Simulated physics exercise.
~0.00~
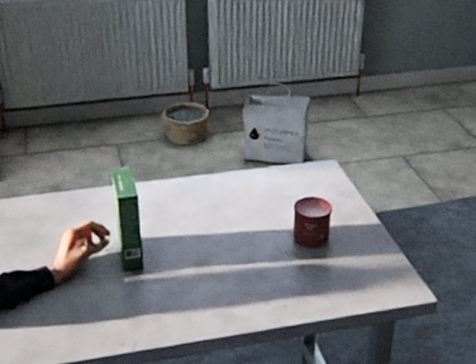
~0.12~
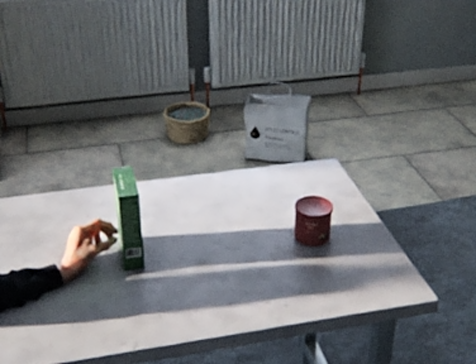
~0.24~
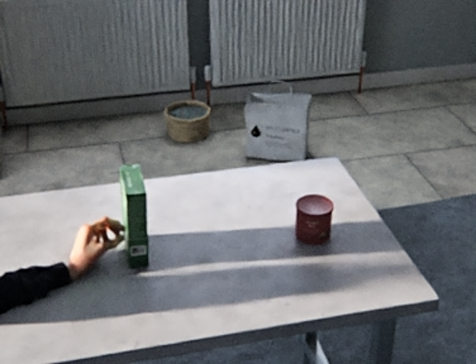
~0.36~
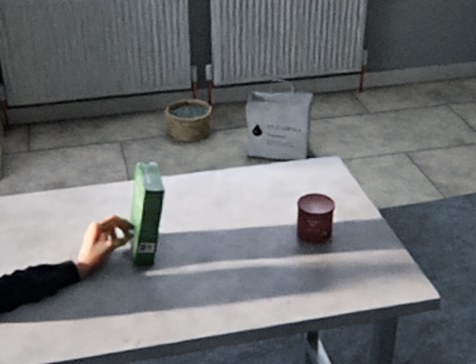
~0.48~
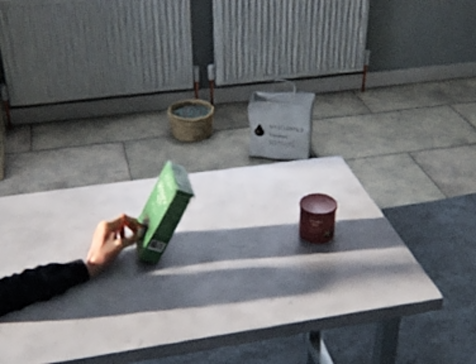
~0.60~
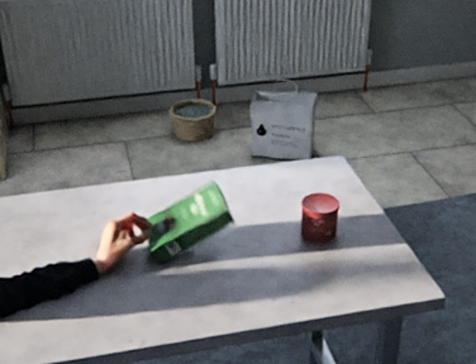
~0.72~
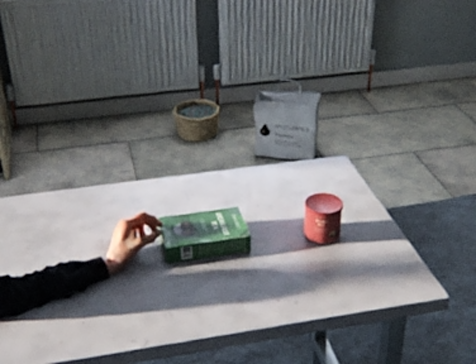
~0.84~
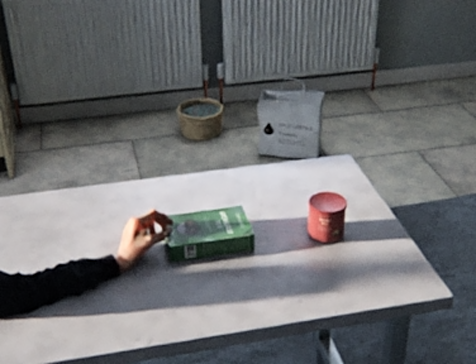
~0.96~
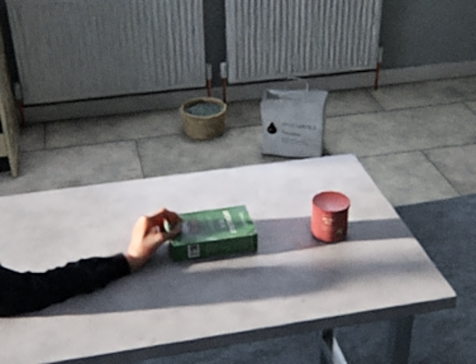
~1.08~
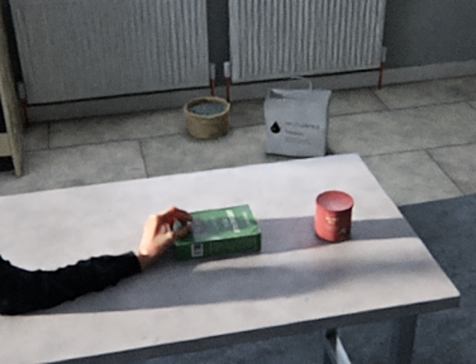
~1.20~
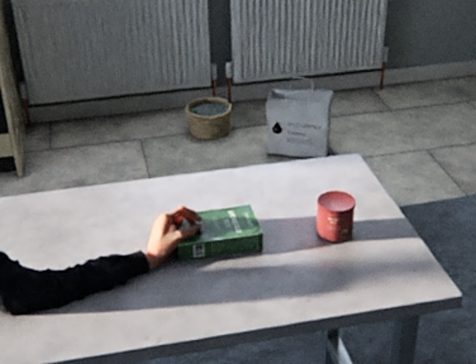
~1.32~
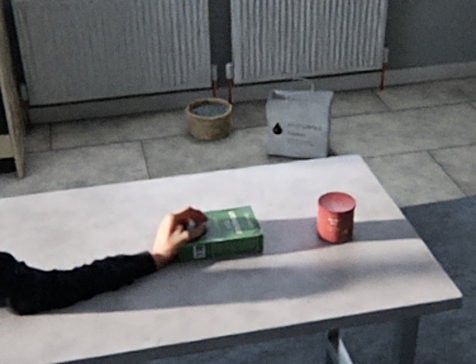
A hand pushes an upright green packet rightward until it topples near a red tin.
